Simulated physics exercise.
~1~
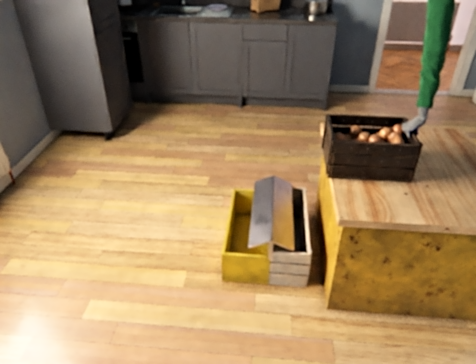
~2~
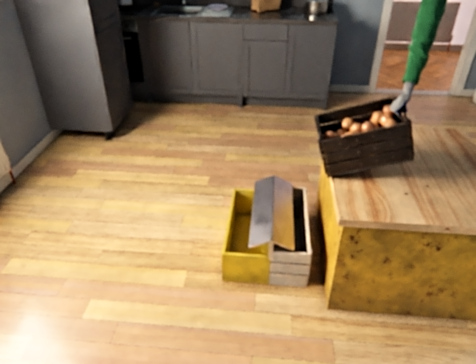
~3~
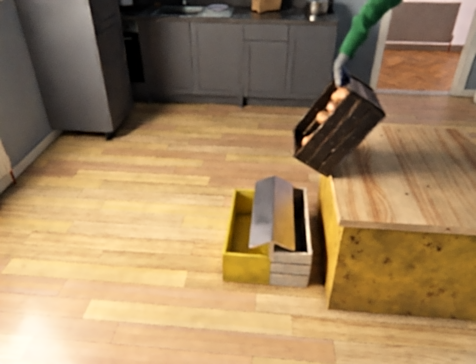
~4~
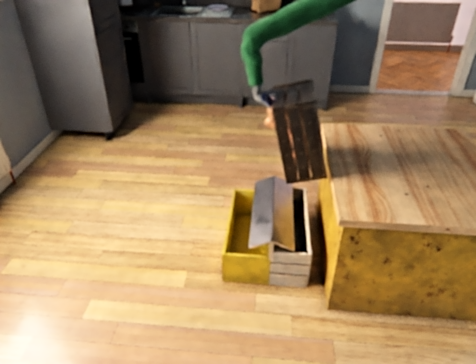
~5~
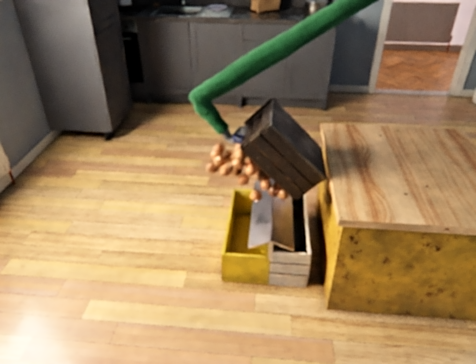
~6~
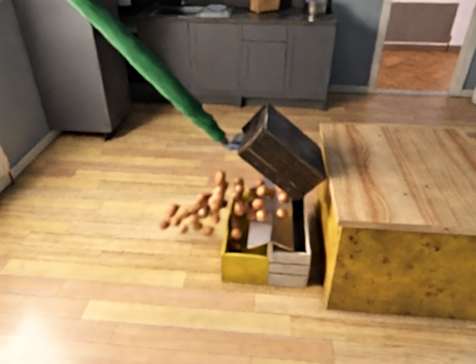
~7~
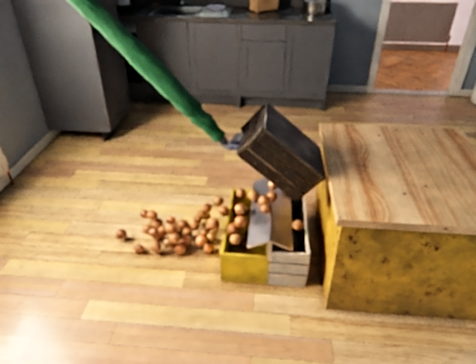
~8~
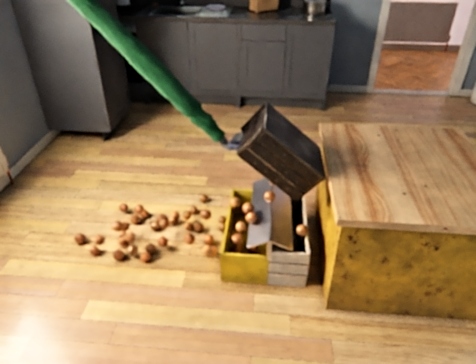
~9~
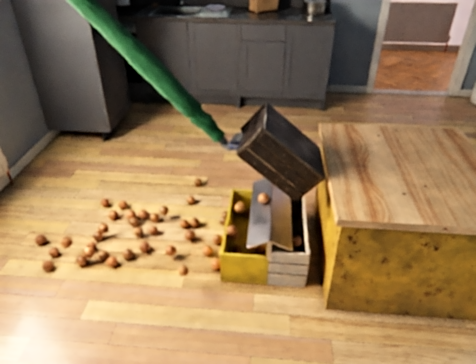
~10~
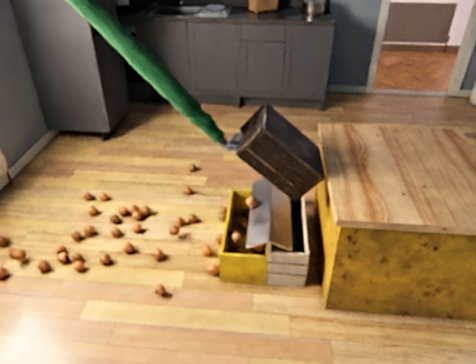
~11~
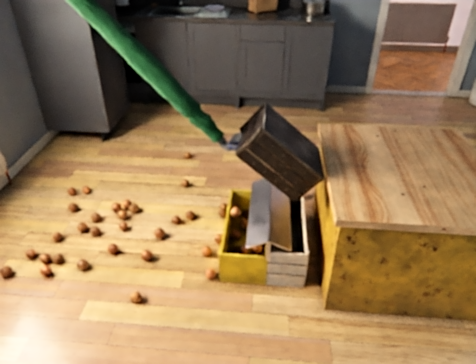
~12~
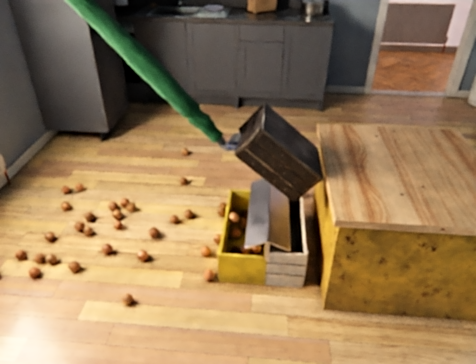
We see a green-sleeved arm tip a black crate of onions over the edge of a wooden bench, spilling them leftward onto a ridged pair of tubs, one white and one yellow. Some land in the yellow tub, but most scatter across the floor beyond it, while the crate stays tilted.
